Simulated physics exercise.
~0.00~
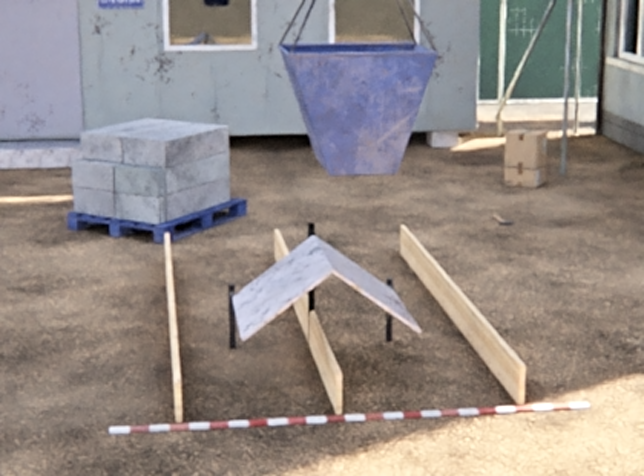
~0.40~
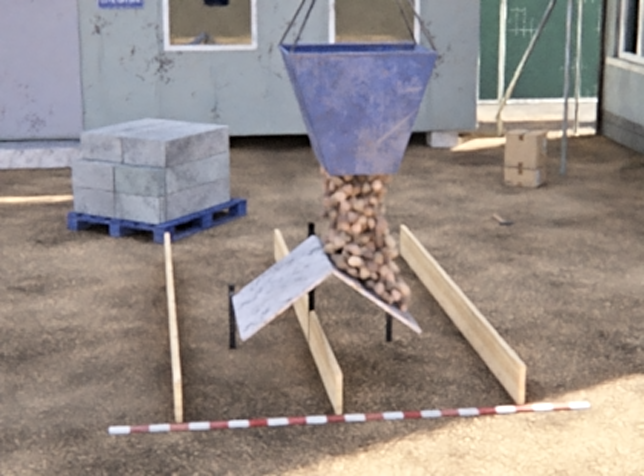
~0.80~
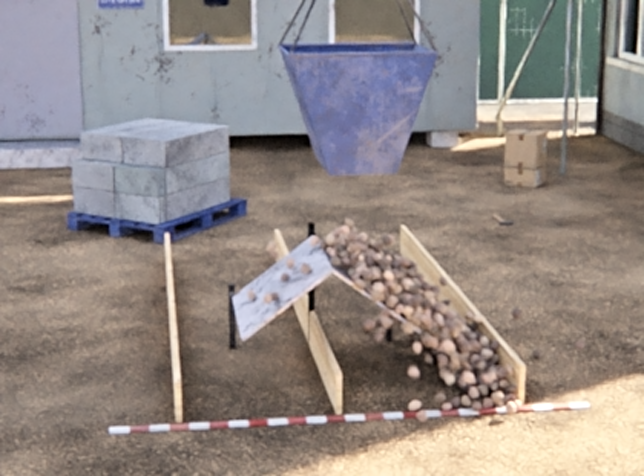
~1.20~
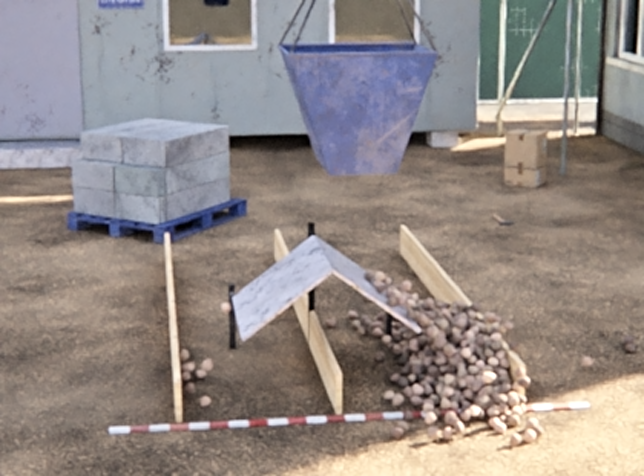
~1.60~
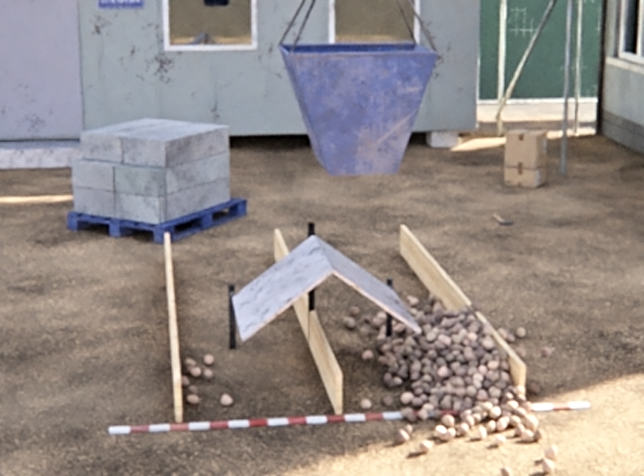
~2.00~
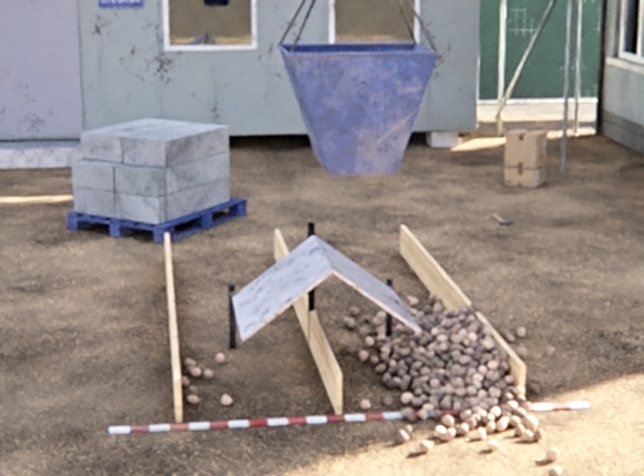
Blue hopper dropping cobbles onto a peaked steel plate, nearly all sliding right and piling up around the right-hand board.
